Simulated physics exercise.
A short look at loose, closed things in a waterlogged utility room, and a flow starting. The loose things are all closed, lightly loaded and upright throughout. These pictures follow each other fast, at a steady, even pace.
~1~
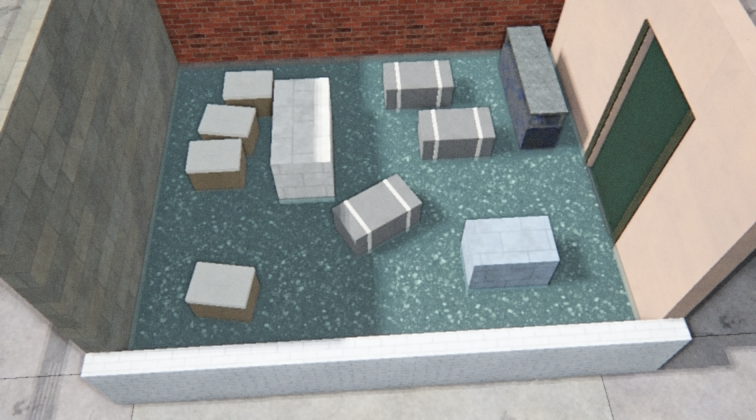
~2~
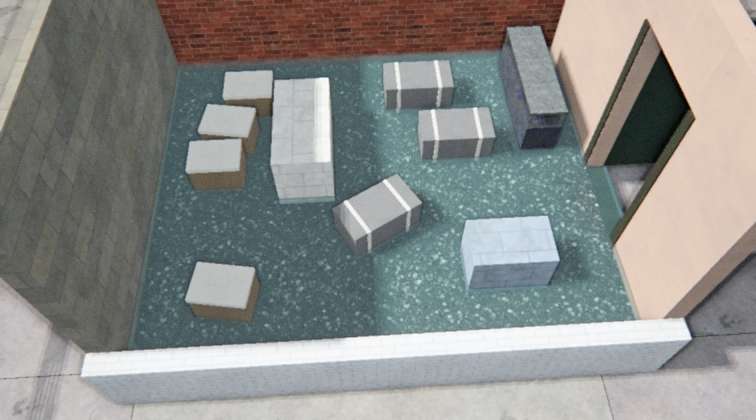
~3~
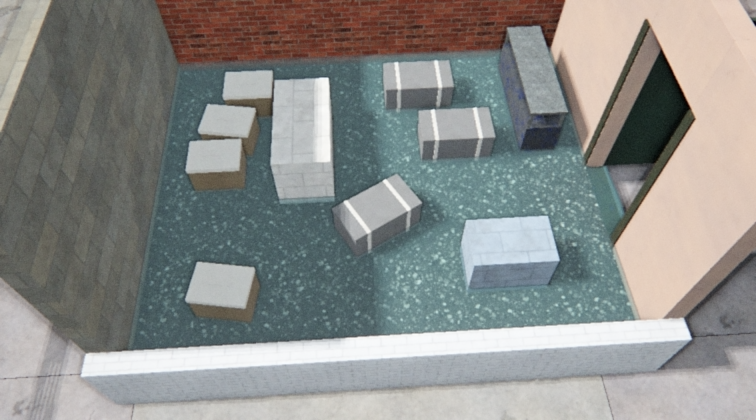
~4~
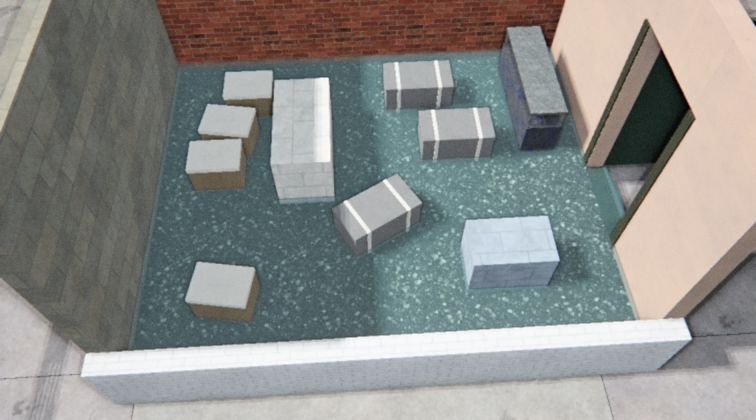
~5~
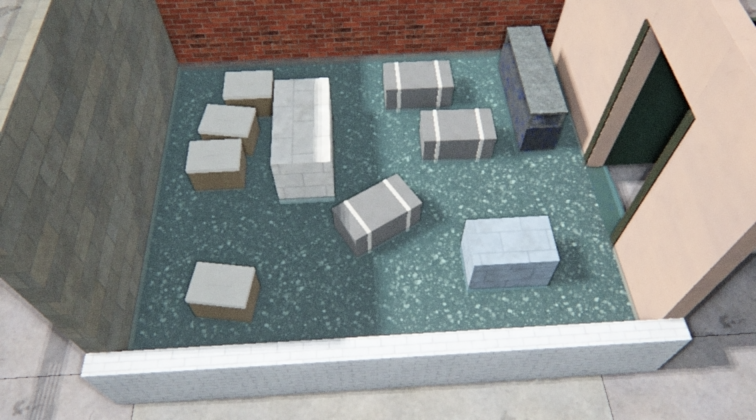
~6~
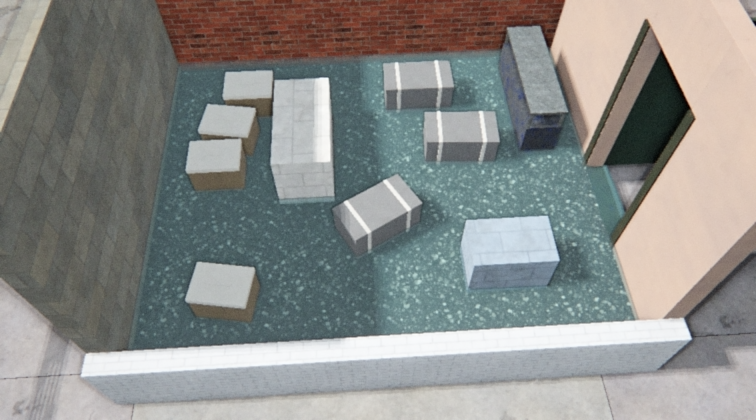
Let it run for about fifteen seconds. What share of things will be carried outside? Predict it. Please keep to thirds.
It stays short of one third.
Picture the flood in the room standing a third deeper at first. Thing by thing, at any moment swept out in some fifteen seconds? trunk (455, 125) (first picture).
That one is lost through the opening.
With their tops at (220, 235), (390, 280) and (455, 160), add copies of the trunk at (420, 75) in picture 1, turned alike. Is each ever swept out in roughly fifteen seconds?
First copy doesn't escape, second copy doesn't escape, third copy escapes.
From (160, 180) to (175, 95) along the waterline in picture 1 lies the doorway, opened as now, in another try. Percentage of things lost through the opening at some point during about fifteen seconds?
I make it 60 per cent.
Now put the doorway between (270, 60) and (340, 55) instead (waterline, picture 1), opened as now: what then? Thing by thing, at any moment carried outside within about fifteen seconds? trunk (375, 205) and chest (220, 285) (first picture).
So the first is retained and the second is retained.
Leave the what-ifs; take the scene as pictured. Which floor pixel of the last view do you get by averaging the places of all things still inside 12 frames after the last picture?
What remains is centred near (347, 177).
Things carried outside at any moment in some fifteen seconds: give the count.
My count comes to 1.
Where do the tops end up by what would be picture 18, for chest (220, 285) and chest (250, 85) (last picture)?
Close to (254, 286), and close to (281, 78).
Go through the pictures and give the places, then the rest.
In the first picture, a trunk at (457, 124), afloat; a trunk at (418, 75), afloat; 0 of 7 have shifted.
In the second picture, a trunk at (457, 124), afloat; a trunk at (418, 75) floats; 0 of 7 have shifted.
In the third picture, a trunk at (457, 124), afloat; a trunk at (418, 75), afloat; 0 of 7 have shifted.
In the fourth picture, a trunk at (457, 124) floats; a trunk at (418, 75), afloat; 0 of 7 have shifted.
In the fifth picture, a trunk at (458, 125) floats; a trunk at (418, 75) floats; 0 of 7 have shifted.
In the sixth picture, a trunk at (462, 127) floats, close to its start; a trunk at (418, 75) floats; 1 of 7 have shifted.
A moment on, 0 of 7 are out; 7 afloat.
Next, 0 of 7 are out; 7 afloat.
Later, 1 of 7 are out; 6 afloat.
In the end, 1 of 7 are out; 5 afloat.
